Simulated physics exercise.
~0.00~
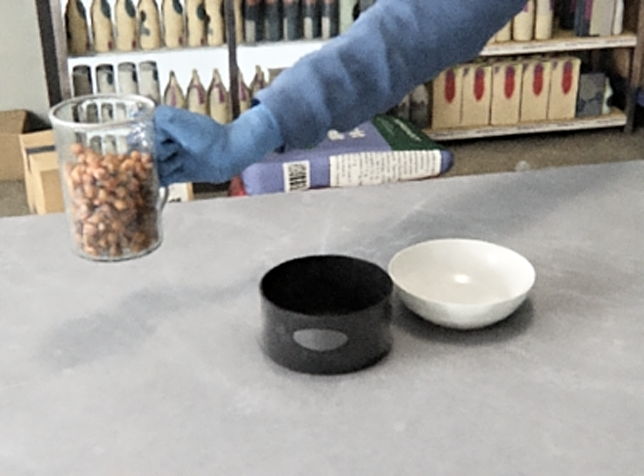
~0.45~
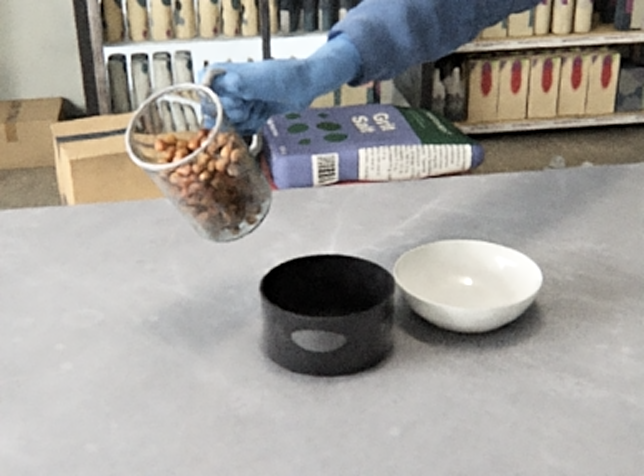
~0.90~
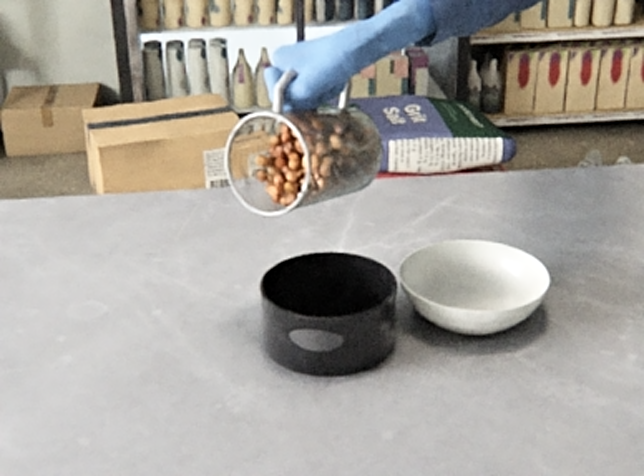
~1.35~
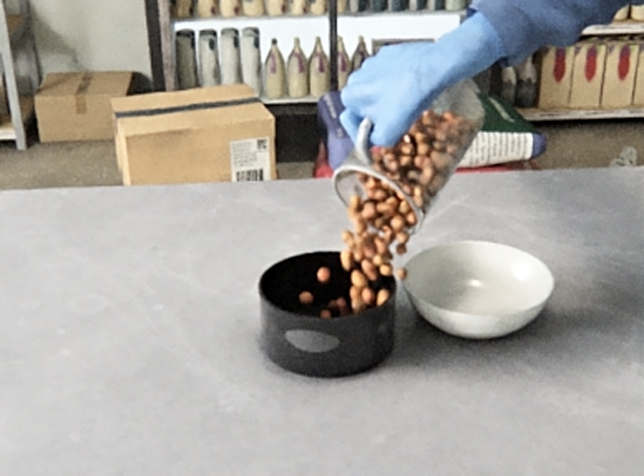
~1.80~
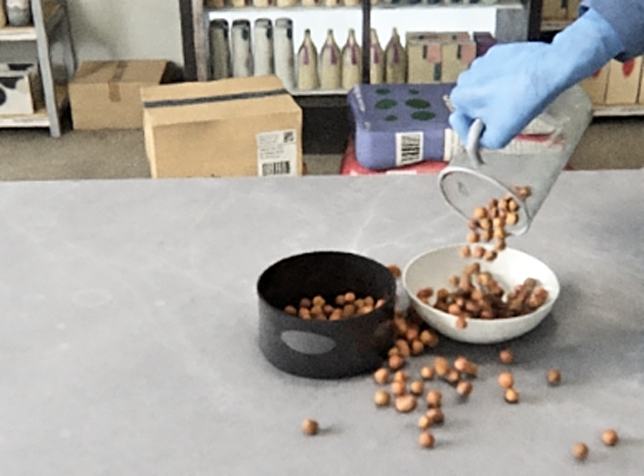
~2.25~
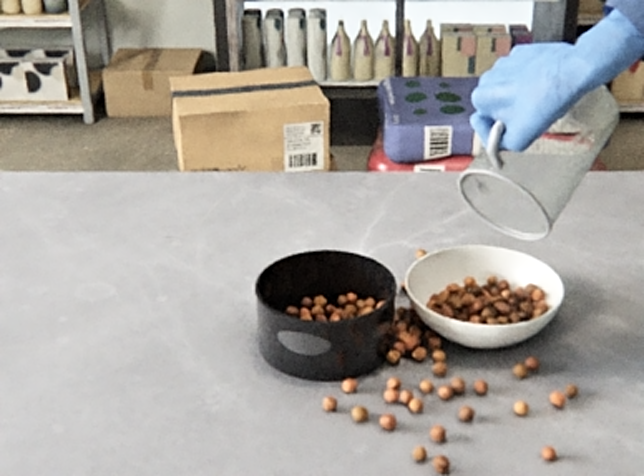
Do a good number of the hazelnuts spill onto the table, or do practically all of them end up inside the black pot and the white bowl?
A good number of them spill and lie scattered on the table around the containers. The rest are shared between the black pot and the white bowl, each of which gets a fair portion.
